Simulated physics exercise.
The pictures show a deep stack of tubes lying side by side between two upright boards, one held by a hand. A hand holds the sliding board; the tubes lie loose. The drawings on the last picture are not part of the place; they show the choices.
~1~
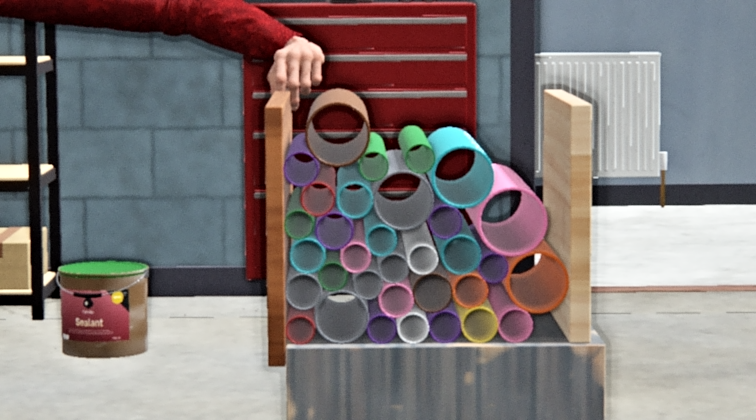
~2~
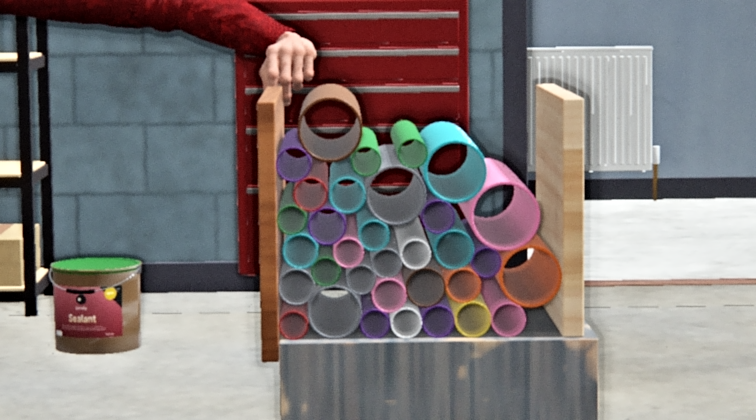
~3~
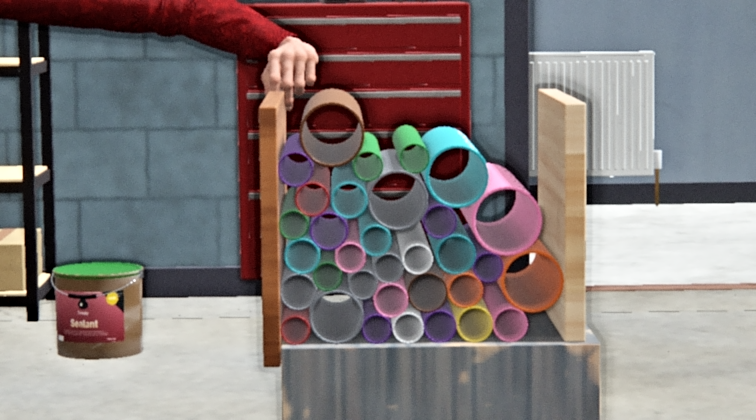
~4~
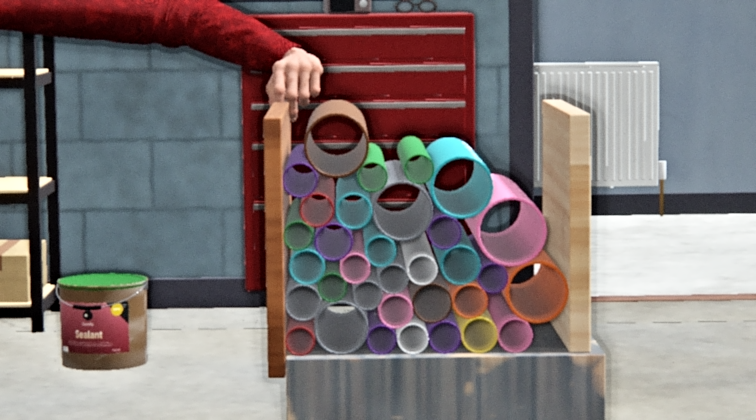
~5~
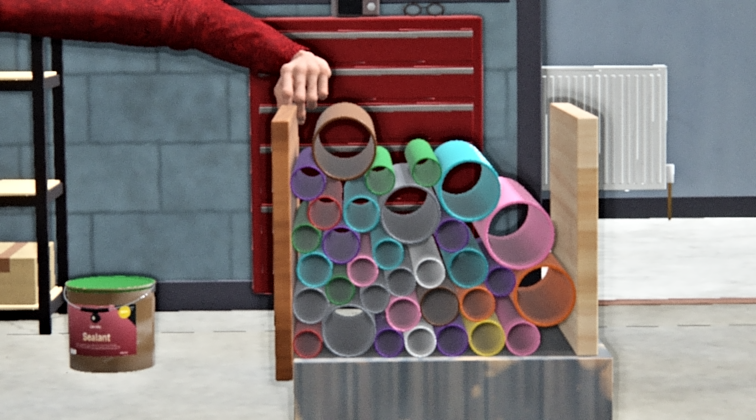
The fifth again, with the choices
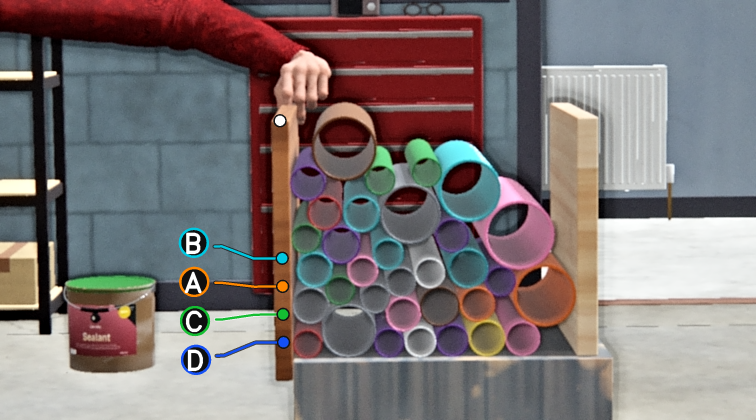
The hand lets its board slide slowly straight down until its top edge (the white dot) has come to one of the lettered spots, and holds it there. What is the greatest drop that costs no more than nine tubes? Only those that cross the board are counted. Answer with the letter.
Down to C.
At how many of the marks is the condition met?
Three of them.
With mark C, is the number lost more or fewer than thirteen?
At C, fewer than thirteen.
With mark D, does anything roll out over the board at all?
At D: Yes.
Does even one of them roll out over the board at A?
Yes.
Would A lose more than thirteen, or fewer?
Fewer than thirteen.
On the marked copy, A at (282, 286); B at (282, 258); C at (283, 315); D at (283, 342); the white dot at (280, 121).
Taking C. A third of the way, top of the board (290, 203).
Two thirds of the way, top of the board (292, 294).
When it is over, top of the board (292, 313), eight out over the board.
As for the rest, A about four out over the board; B two out over the board; D more than nine out over the board.
